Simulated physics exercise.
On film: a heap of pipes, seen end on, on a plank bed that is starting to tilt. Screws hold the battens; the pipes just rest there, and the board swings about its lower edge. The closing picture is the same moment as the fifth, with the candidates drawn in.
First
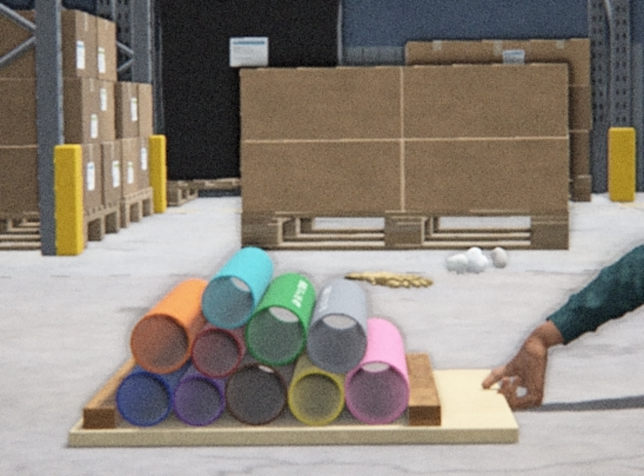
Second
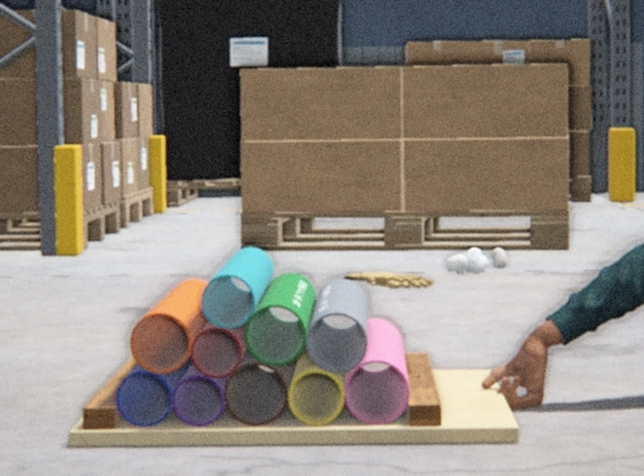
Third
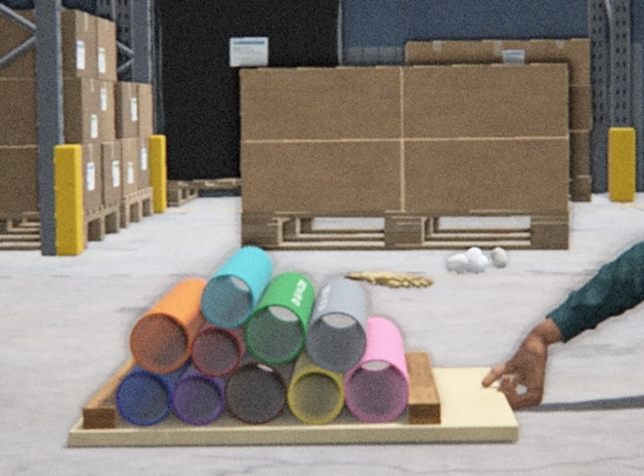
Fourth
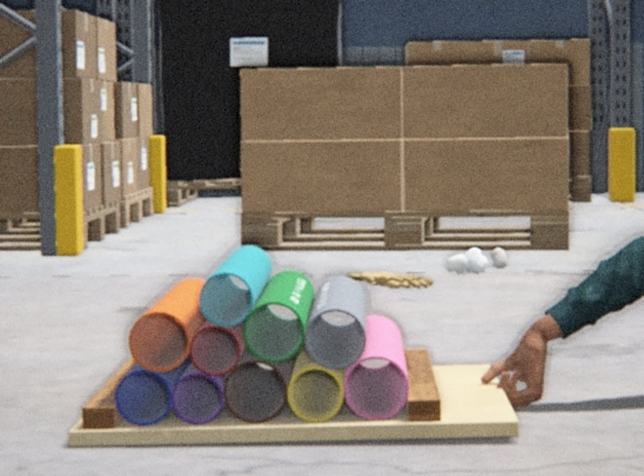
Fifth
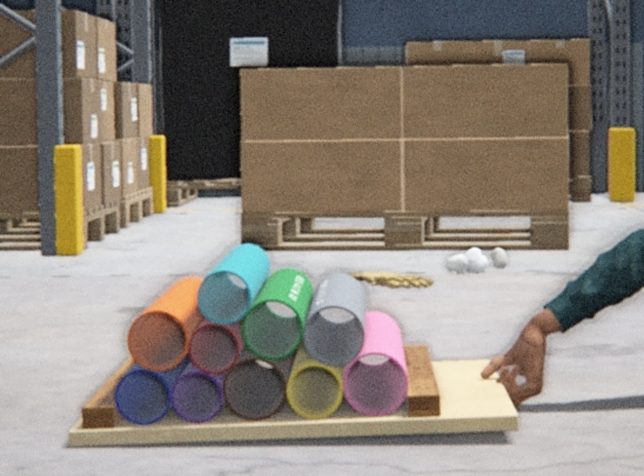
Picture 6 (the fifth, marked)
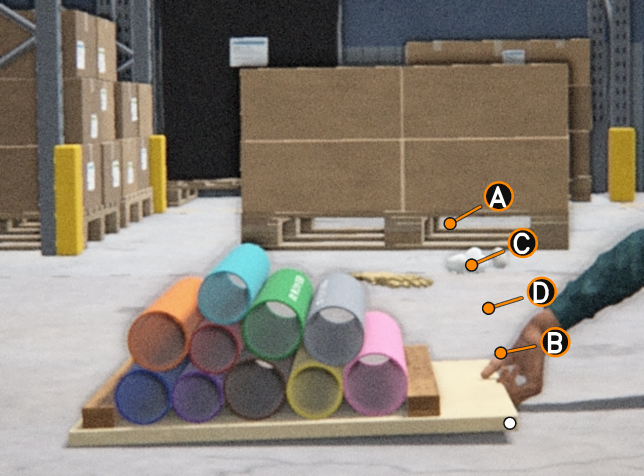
A hand at the right gripped the end of a wooden board stacked with colourful pipes and raised it very slightly, and the pipes shifted a touch to the left along with it.
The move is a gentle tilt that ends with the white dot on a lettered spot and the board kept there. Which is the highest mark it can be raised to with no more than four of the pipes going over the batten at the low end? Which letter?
No higher than D.
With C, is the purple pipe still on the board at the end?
The purple pipe: Yes.
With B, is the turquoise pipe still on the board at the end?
Yes.
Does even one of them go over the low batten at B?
No, at B.
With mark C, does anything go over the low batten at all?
At C: Yes.
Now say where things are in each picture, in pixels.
The first picture shows grey pipe (337, 343); red pipe (216, 352); orange pipe (161, 343).
The second picture shows orange pipe (161, 343); green pipe (276, 335).
The third picture shows board (300, 393); pink pipe (377, 390); purple pipe (199, 400).
The fourth picture shows board (300, 392); blue pipe (144, 398); purple pipe (198, 399).
The fifth picture shows board (300, 389); blue pipe (143, 397); purple pipe (197, 397).
On the marked copy, A at (450, 224); B at (501, 353); C at (472, 265); D at (489, 308); the white dot at (510, 423).
With D. Early on, board at 15°.
Further on, board at 17°.
At the end, board at 17°, two over the low batten (orange, turquoise).
As for the rest, A five over the low batten; B none over the low batten; C five over the low batten.
